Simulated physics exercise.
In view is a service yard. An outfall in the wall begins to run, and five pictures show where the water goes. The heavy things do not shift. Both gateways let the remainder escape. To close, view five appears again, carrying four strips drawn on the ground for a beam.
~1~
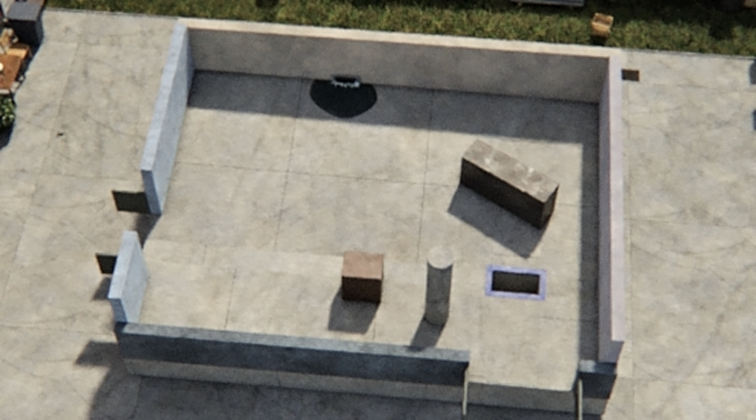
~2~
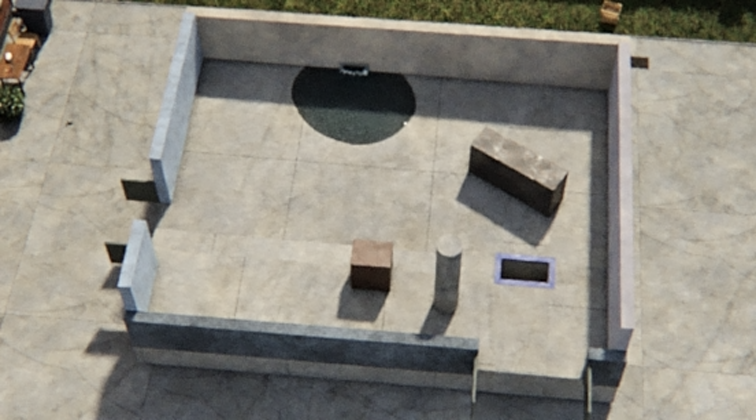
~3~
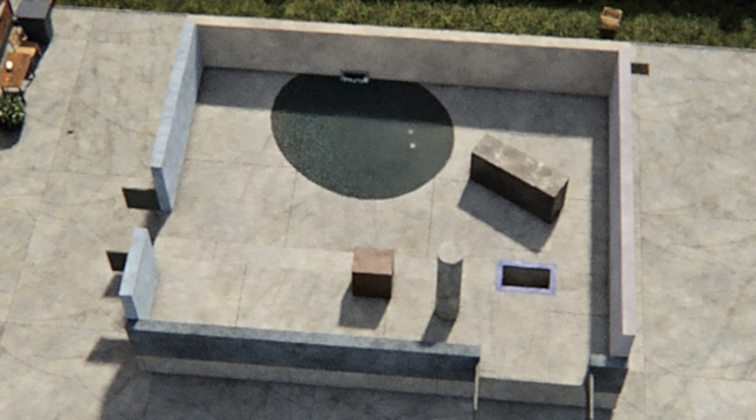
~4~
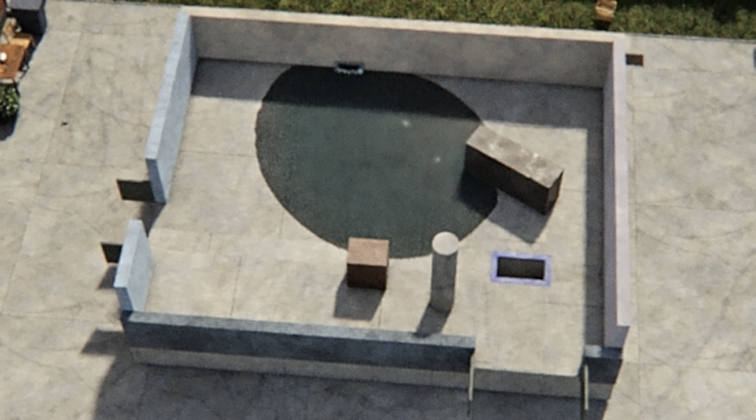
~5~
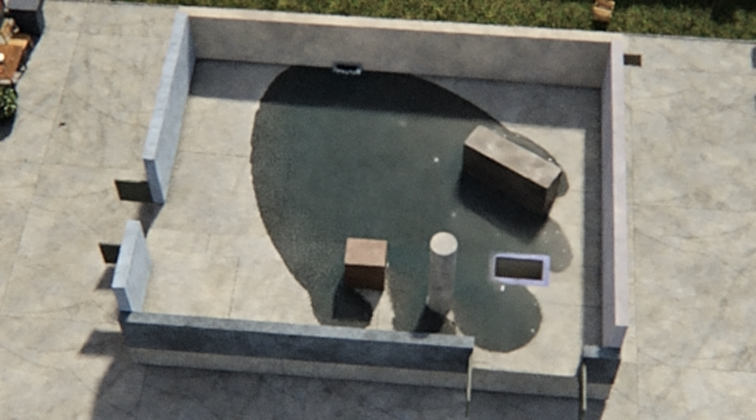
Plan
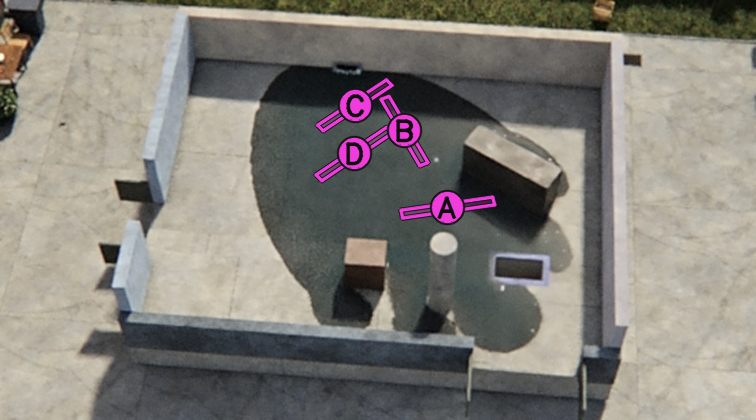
In a walled concrete yard seen from above, a dark patch of water spreads from an outlet at the back wall across the floor, passing around a long block, a brown cube and a pillar and reaching a blue-edged drain.
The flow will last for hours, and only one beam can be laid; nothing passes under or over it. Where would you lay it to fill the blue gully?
Take B.
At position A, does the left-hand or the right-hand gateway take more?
The right gate.
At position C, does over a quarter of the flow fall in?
No, it does not.
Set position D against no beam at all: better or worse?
Position D is worse.
On the marked copy, A from (401, 214) to (493, 200); B from (385, 97) to (423, 164); C from (320, 127) to (389, 82); D from (318, 177) to (389, 130).
For position A, about 16 % of the stream goes into the blue gully, about 84 % out by the gates.
For position B, about 20 % of the stream goes into the blue gully, about 80 % out by the gates.
For position C, about 11 % of the stream goes into the blue gully, about 89 % out by the gates.
For position D, about 13 % of the stream goes into the blue gully, about 86 % out by the gates.
